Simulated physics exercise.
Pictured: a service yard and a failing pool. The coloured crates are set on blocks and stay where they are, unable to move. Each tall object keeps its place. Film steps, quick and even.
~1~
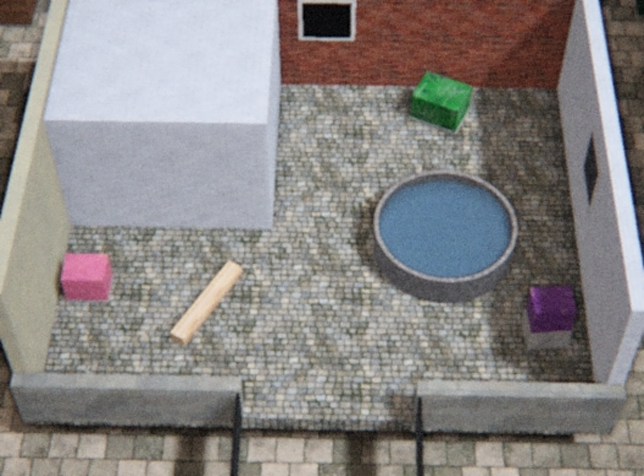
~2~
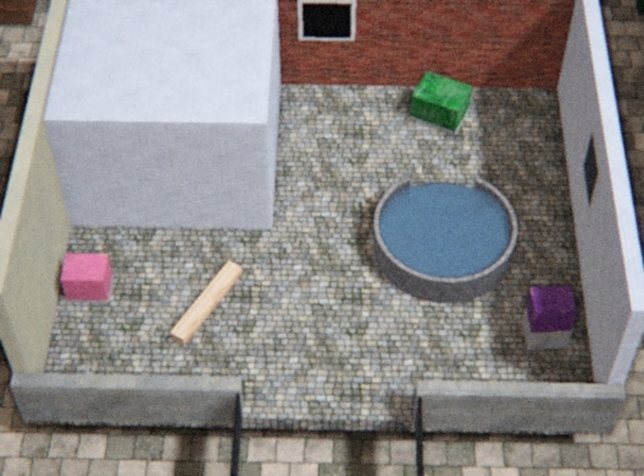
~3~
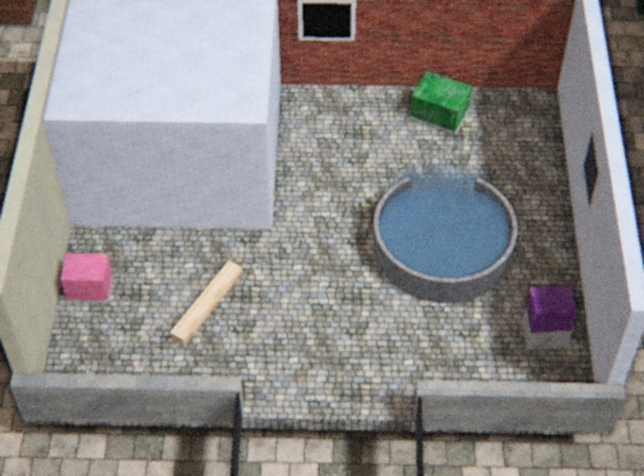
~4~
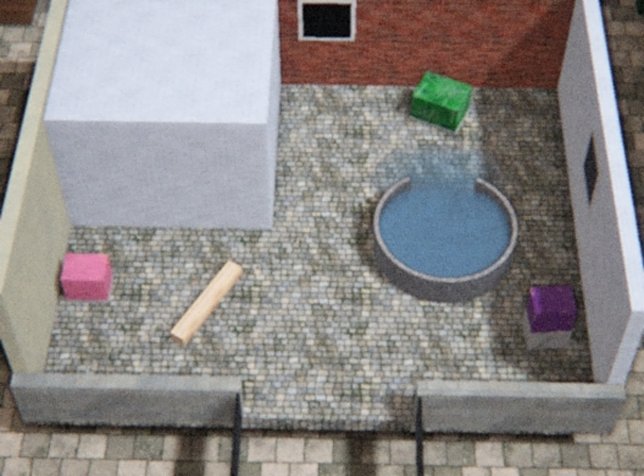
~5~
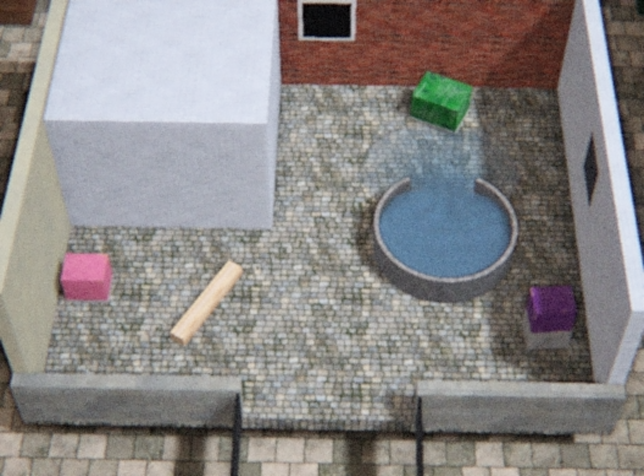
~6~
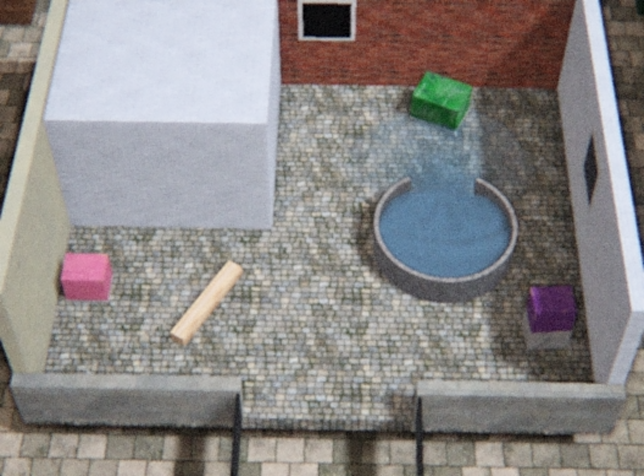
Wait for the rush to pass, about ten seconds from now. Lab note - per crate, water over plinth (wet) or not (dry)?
Green crate: Wet; purple crate: Dry; pink crate: Dry.
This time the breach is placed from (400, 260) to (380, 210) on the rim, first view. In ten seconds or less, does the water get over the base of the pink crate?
The pink crate gets flooded.
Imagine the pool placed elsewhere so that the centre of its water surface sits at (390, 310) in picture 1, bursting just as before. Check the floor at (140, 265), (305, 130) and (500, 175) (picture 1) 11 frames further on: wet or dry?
As listed: Clear, under water, under water.
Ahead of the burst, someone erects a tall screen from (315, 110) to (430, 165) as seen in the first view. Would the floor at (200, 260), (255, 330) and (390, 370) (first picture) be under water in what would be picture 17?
As listed: Dry, not flooded, free of water.
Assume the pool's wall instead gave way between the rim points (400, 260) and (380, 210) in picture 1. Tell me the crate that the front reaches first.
That would be the crate marked pink.
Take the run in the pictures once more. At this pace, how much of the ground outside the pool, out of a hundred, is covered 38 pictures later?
Around 60 percent.
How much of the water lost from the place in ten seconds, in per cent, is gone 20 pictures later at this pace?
I'd estimate close to 0 per cent.
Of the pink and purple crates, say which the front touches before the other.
I'd pick the purple crate.
A moment on, water covers 20 % of the floor; the green crate water round its plinth, the purple crate not reached, the pink crate not reached.
Next, water covers 25 % of the floor; the green crate water round its plinth, the purple crate not reached, the pink crate not reached.
Then, water covers 30 % of the floor; the green crate water round its plinth, the purple crate not reached, the pink crate not reached.
Later, water covers 60 % of the floor; the green crate water round its plinth, the purple crate water round its plinth, the pink crate not reached.
In the end, water covers 80 % of the floor; the green crate was topped, the purple crate stayed above the water, the pink crate stayed above the water.
